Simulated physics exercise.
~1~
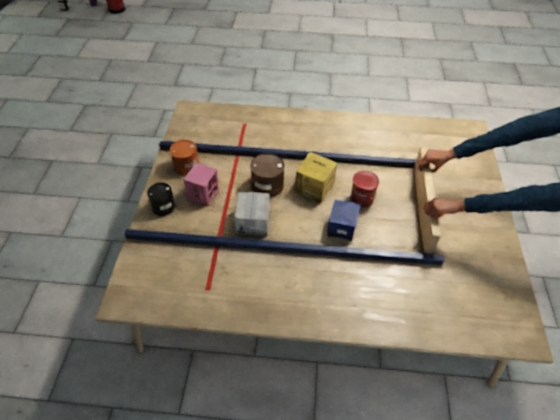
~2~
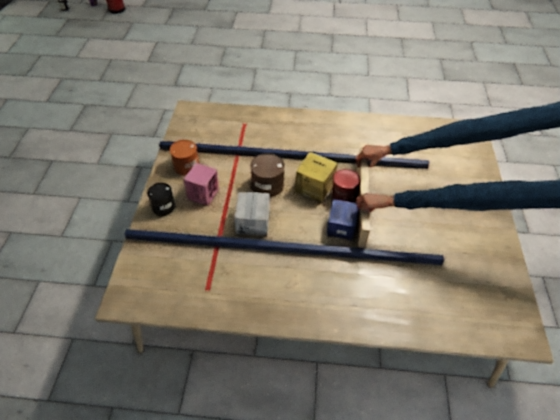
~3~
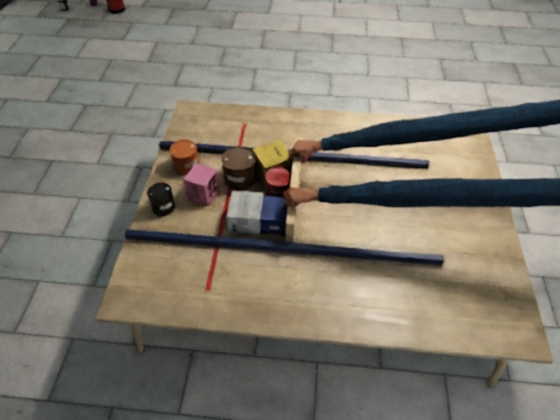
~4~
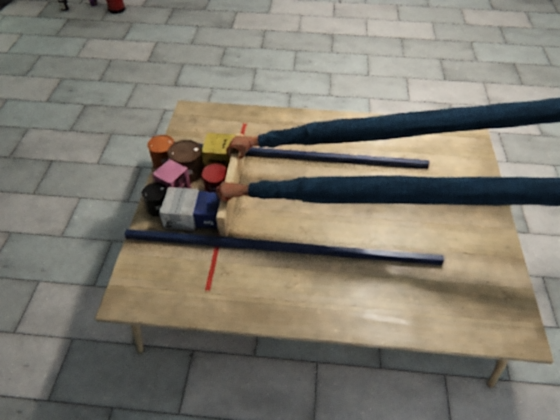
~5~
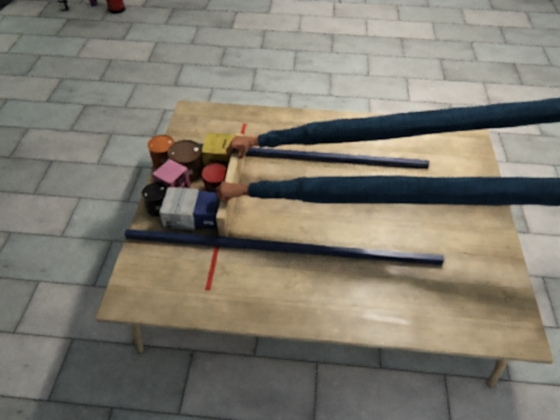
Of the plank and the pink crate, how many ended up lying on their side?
Neither of them did. The plank and the pink crate were both still upright at the end.
